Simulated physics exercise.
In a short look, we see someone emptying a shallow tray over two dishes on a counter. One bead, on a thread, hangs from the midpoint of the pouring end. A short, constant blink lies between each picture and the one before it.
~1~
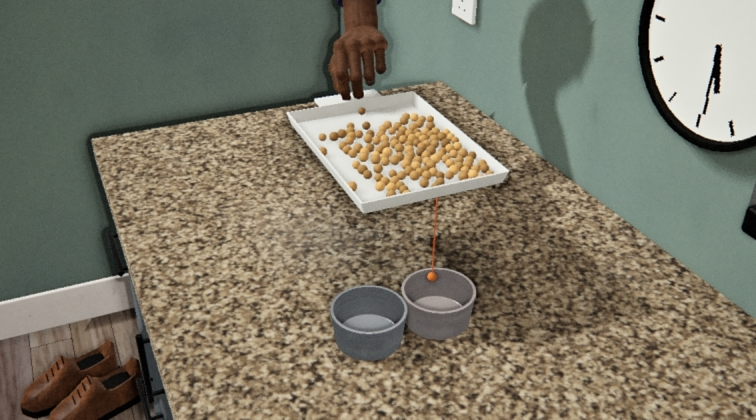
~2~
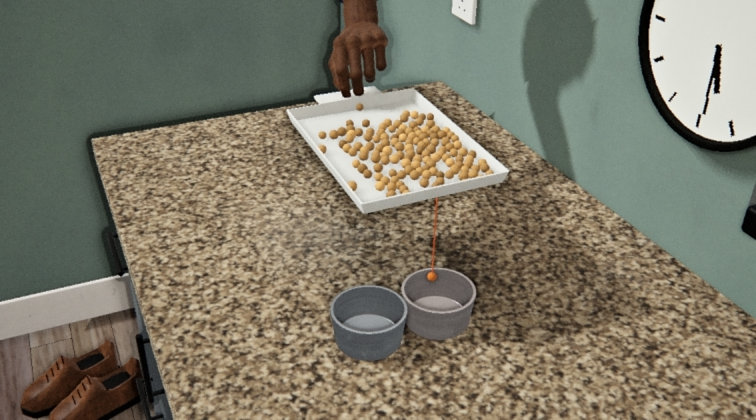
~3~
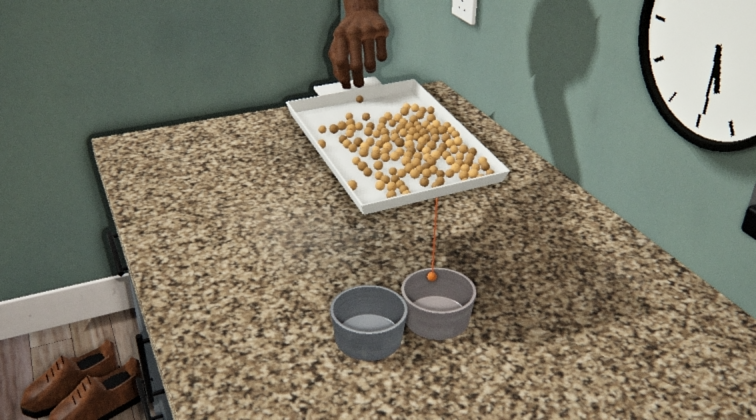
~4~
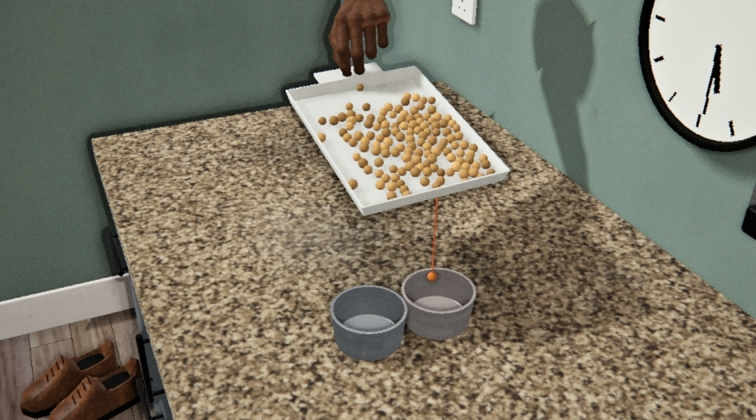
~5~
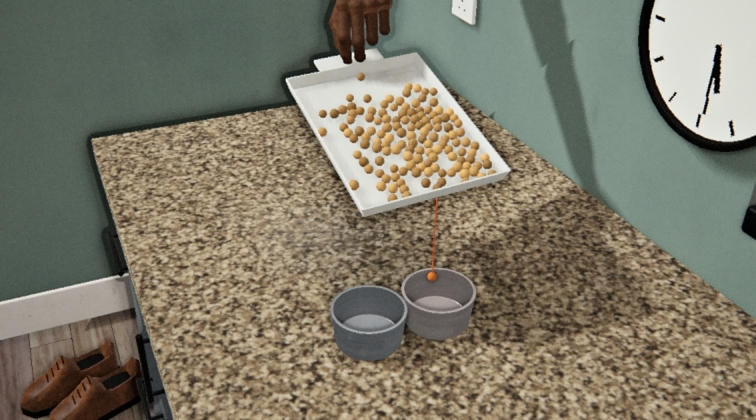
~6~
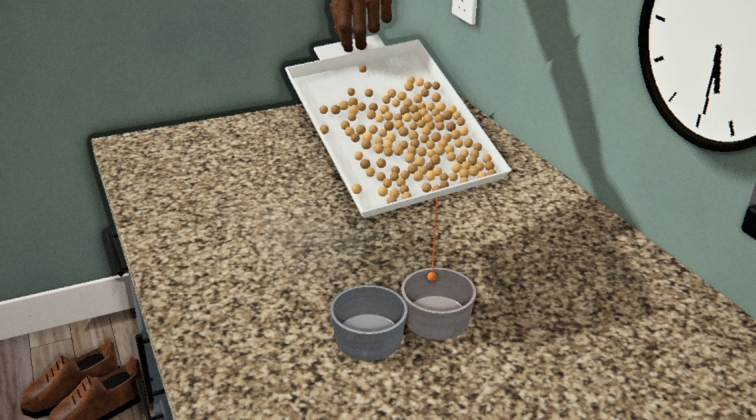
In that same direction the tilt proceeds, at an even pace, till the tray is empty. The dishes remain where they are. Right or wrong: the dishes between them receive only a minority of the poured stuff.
Right, they get under half.
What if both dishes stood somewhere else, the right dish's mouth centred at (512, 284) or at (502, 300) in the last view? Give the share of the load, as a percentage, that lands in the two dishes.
30 %, then 50 %.
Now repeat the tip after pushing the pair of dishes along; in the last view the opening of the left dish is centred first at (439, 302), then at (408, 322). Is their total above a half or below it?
The first place gets a lesser share, the second the greater share.
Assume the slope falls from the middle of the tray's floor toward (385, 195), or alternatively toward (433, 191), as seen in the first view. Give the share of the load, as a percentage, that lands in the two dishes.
Near 70 % and, after that, 10 %.
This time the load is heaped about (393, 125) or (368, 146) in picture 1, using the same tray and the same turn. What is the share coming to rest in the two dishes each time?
In order, about 30 and 30 in a hundred.
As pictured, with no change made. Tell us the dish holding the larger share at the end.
The one to the left.
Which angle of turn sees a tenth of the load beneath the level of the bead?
Roughly 65 degrees of turn.
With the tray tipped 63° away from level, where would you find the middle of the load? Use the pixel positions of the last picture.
Check around (420, 191) in the last picture.
Shortly afterwards, tray tipped steeply; the bulk on the tray; only a few in the left dish; only a few in the right dish; only a few outside both; near a quarter in the air.
Next, tray tipped past a quarter turn; only a few on the tray; near a quarter in the left dish; only a few in the right dish; near two thirds outside both; a little in the air.
Some moments later, tray tipped past a quarter turn; near a quarter in the left dish; only a few in the right dish; near two thirds outside both.
In the end, tray tipped past a quarter turn; near a quarter in the left dish; only a few in the right dish; near two thirds outside both.
